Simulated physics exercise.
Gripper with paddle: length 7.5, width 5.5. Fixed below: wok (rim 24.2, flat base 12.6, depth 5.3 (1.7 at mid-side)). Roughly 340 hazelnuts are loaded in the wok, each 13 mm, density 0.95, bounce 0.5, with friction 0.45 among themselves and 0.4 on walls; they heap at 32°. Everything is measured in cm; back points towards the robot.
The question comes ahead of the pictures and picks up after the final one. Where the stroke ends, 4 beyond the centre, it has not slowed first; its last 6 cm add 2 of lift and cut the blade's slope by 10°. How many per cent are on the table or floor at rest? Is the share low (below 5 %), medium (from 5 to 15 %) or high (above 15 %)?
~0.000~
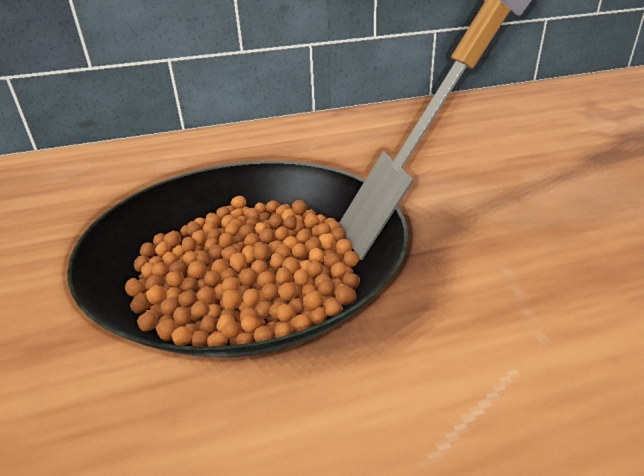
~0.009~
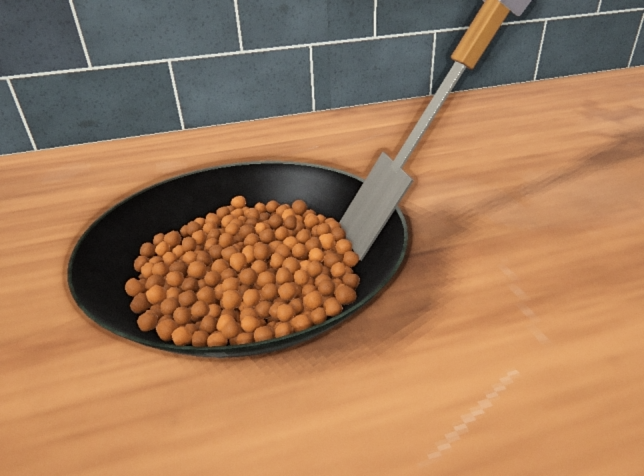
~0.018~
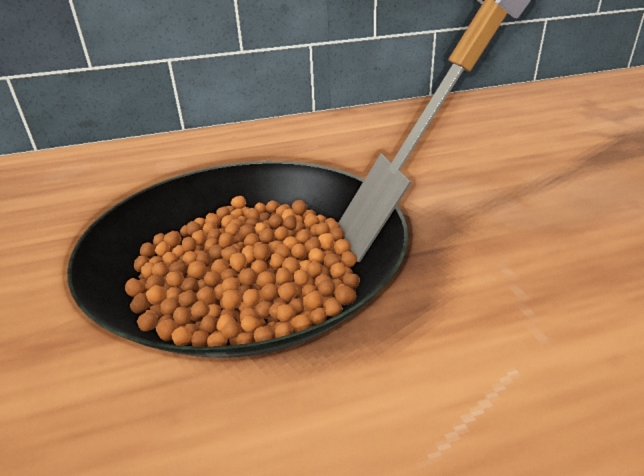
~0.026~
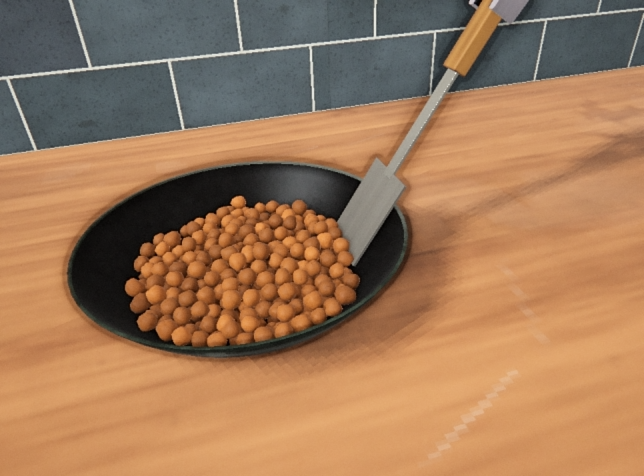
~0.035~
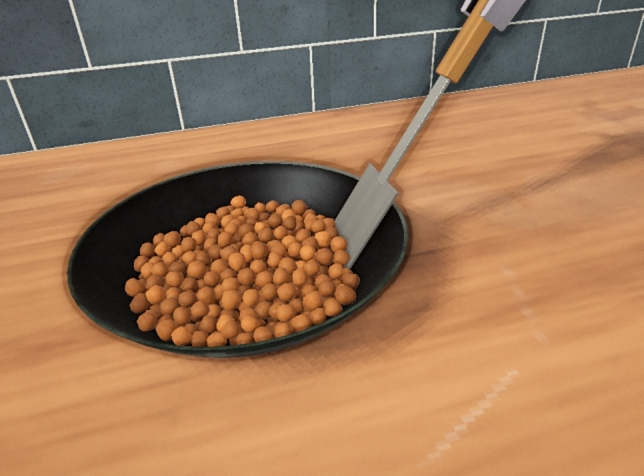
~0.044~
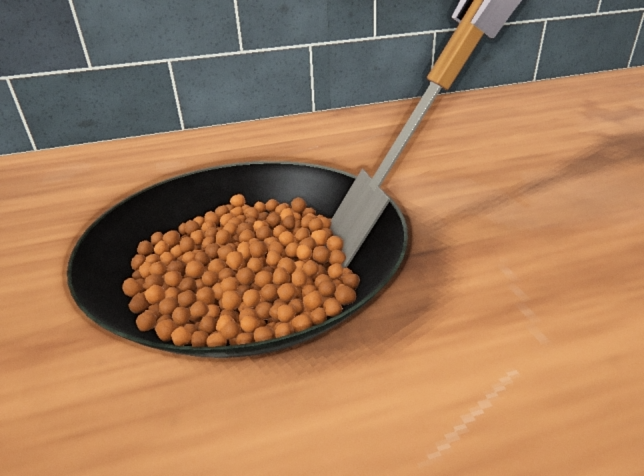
The share is low, below 5 %.
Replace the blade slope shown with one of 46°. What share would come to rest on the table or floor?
That would leave close to 0 per cent on the table or floor.
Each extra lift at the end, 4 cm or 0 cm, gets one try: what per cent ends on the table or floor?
You'd get some 0 per cent with the first setting and some 0 per cent with the second.
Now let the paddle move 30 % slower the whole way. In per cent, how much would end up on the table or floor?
Estimated share: Some 0 %.
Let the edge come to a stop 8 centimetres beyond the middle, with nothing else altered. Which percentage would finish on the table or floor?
My guess would be around 20 per cent.
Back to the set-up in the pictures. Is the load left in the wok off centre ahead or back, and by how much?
Forward offset: Roughly 3.0 cm.
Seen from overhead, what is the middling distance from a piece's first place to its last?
Some 3 cm.
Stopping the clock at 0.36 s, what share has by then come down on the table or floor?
That would be near 0 per cent, give or take.
After 0.09 s, sloping 57°, highest piece 6 above the table; 344 in the wok.
After 0.14 s, sloping 53°, highest piece 7 above the table; 343 in the wok, 1 on the blade or in flight.
After 0.36 s, sloping 47°, highest piece 6 above the table; 341 in the wok, 3 on the table or floor.
After 1.41 s, sloping 47°, highest piece 6 above the table; 341 in the wok, 3 on the table or floor.
In the end, 341 in the wok, 3 on the table or floor. That is 1 % on the table or floor.
